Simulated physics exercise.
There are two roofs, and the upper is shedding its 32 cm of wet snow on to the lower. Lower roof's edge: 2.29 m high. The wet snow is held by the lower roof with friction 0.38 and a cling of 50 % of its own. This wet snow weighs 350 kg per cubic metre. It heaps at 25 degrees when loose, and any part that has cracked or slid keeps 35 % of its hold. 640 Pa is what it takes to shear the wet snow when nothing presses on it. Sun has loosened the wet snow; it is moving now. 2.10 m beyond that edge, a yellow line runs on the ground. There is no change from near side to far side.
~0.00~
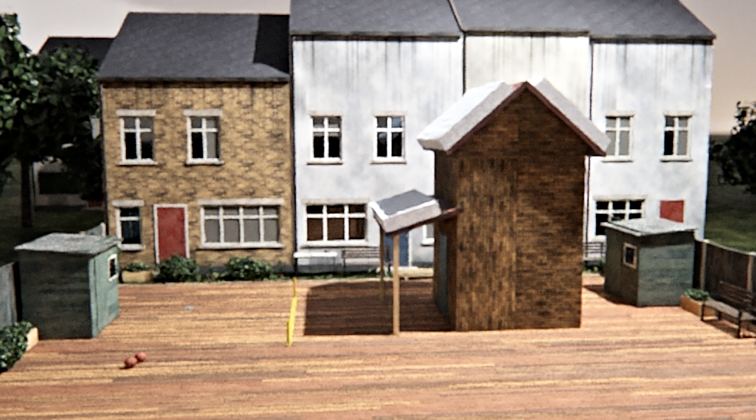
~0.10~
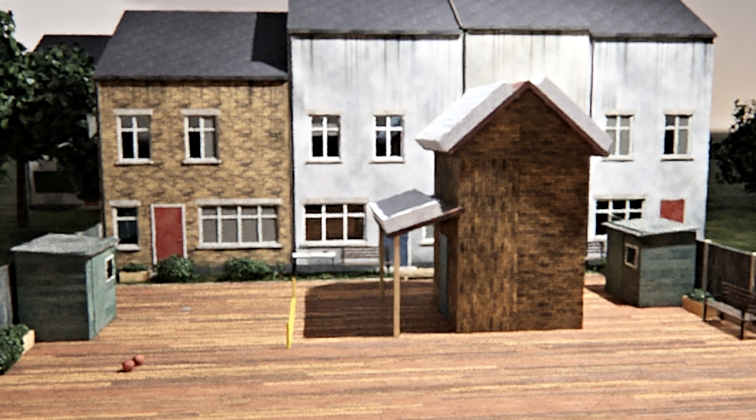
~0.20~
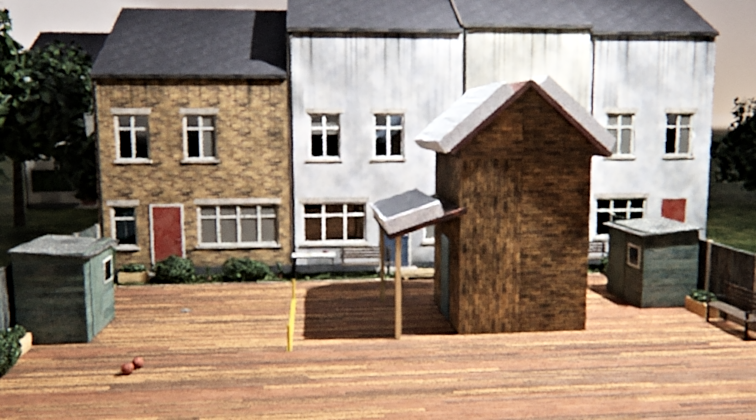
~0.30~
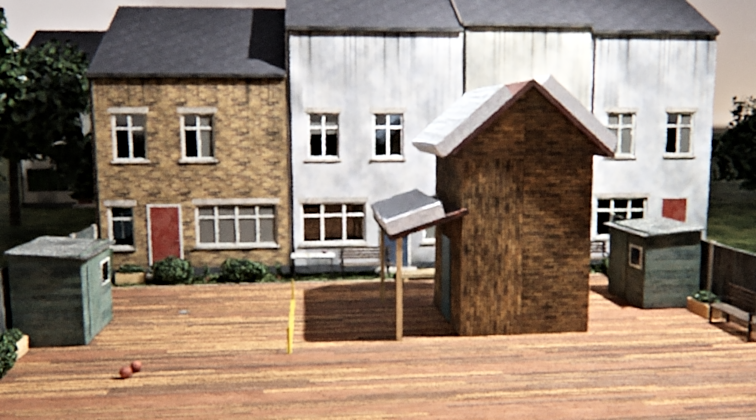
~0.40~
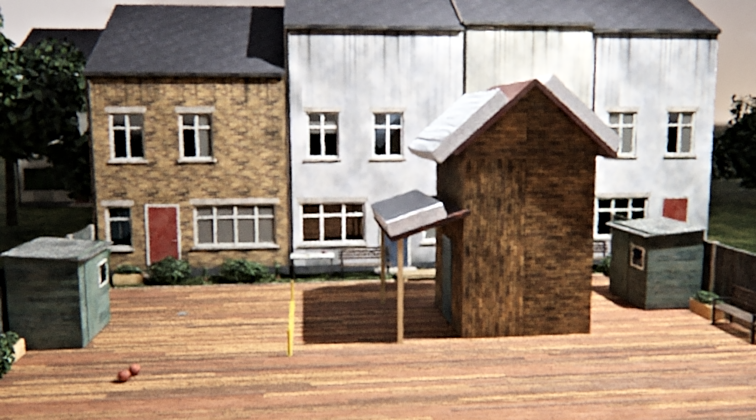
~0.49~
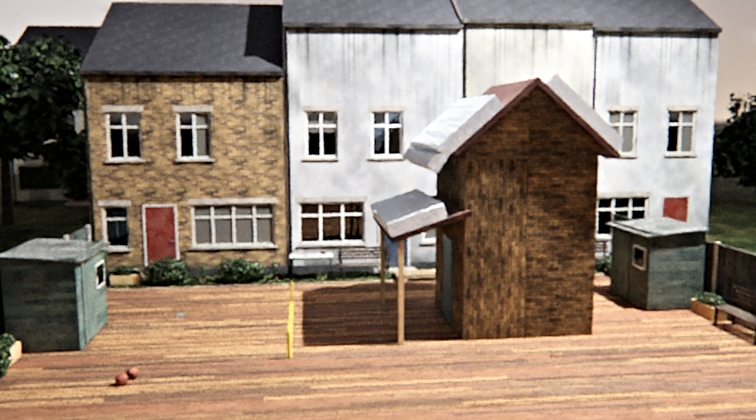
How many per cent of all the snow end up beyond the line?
About 33 %.
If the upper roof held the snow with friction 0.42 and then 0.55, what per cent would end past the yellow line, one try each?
I'd expect around 25 percent, then around 20 percent.
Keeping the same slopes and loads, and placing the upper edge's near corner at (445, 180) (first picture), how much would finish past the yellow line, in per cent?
It would then be around 16 percent.
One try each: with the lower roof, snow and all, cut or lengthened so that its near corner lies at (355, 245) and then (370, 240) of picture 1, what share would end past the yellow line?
Try 1: 30 %; try 2: 35 %.
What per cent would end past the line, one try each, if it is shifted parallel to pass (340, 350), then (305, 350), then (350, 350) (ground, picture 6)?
I'd guess near 55 %, then near 40 %, and near 60 % on the last try.
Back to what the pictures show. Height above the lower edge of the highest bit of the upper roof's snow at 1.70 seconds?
Roughly 0.7 m.
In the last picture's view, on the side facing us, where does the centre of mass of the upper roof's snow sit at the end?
The spot is somewhere around (291, 331).
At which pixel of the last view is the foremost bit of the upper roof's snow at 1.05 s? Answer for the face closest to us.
You'll find it somewhere near (372, 226) on the near face.
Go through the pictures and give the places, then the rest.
The first picture shows leading edge of the wet snow at (446, 137).
The second picture shows leading edge of the wet snow at (446, 137), its middle shifted 2.3 cm, 1 % of it past the upper edge, in one piece.
The third picture shows leading edge of the wet snow at (446, 137), its middle shifted 8.8 cm, 5 % of it past the upper edge, in one piece.
The fourth picture shows leading edge of the wet snow at (443, 143), its middle shifted 20 cm, 11 % of it past the upper edge, in one piece.
The fifth picture shows leading edge of the wet snow at (439, 151), its middle shifted 35 cm, 19 % of it past the upper edge, in one piece.
The sixth picture shows leading edge of the wet snow at (434, 154), its middle shifted 56 cm, 30 % of it past the upper edge, cracking.
After 1.05 s, none is below the lower edge and 0 % is past the line.
After 1.70 s, 69 % is below the lower edge and 10 % is past the line.
After 2.35 s, 70 % is below the lower edge and 33 % is past the line.
After 3.00 s, 70 % is below the lower edge and 33 % is past the line.
After 3.10 s, at the end, 70 % is below the lower edge and 33 % is past the line.
